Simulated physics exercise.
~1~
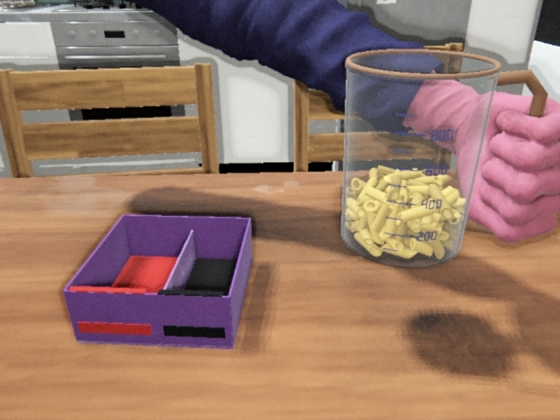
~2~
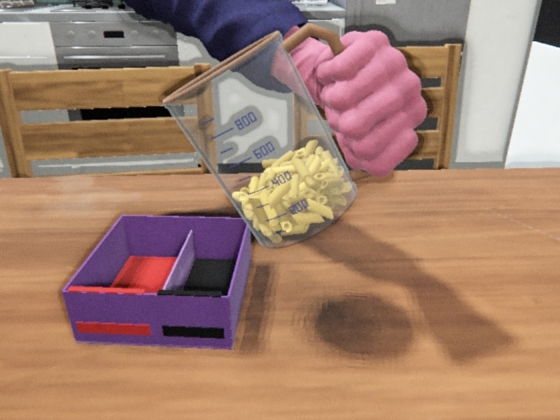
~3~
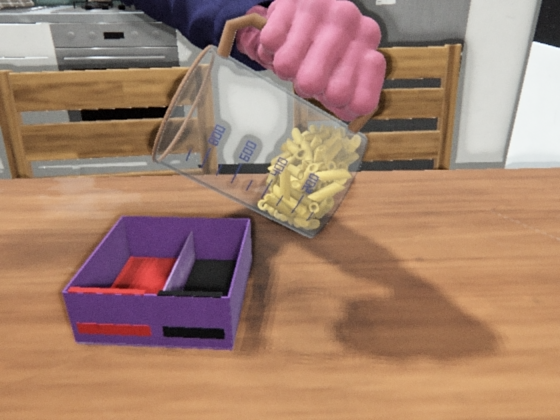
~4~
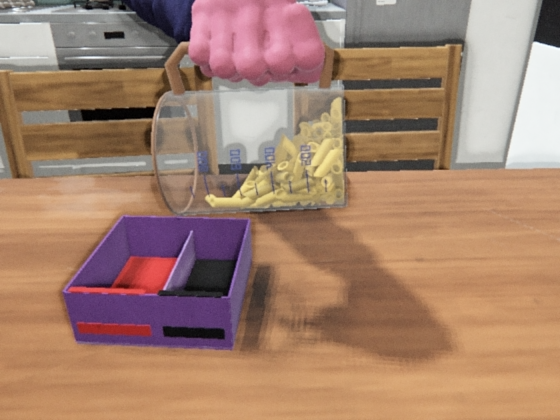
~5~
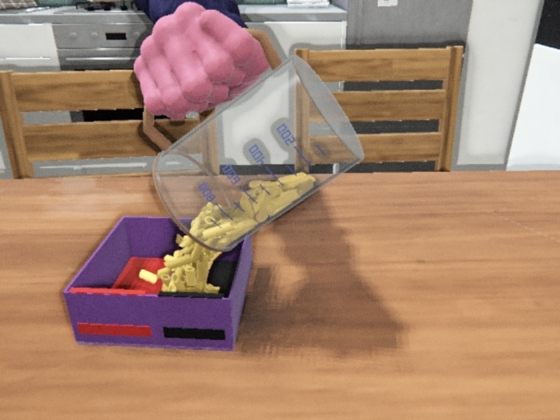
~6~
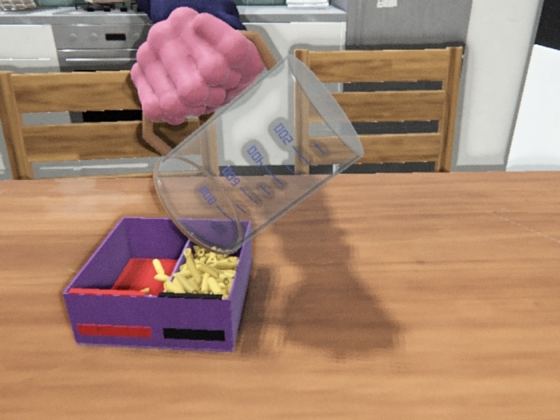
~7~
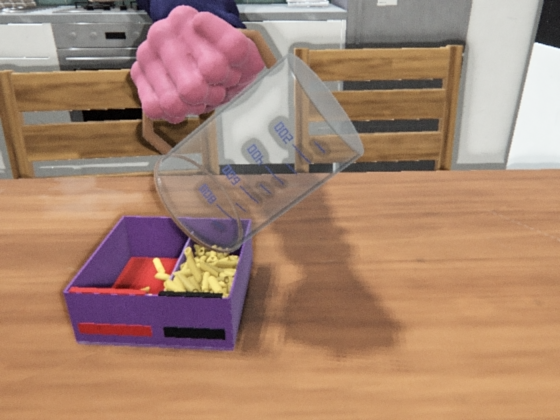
In the video, a pink-gloved hand lifts a clear jug of dry pasta and tips it leftward over a purple box with red and black sections. The pasta pours out, settling mostly in the black section with a little in the red, leaving the jug empty and tilted above.
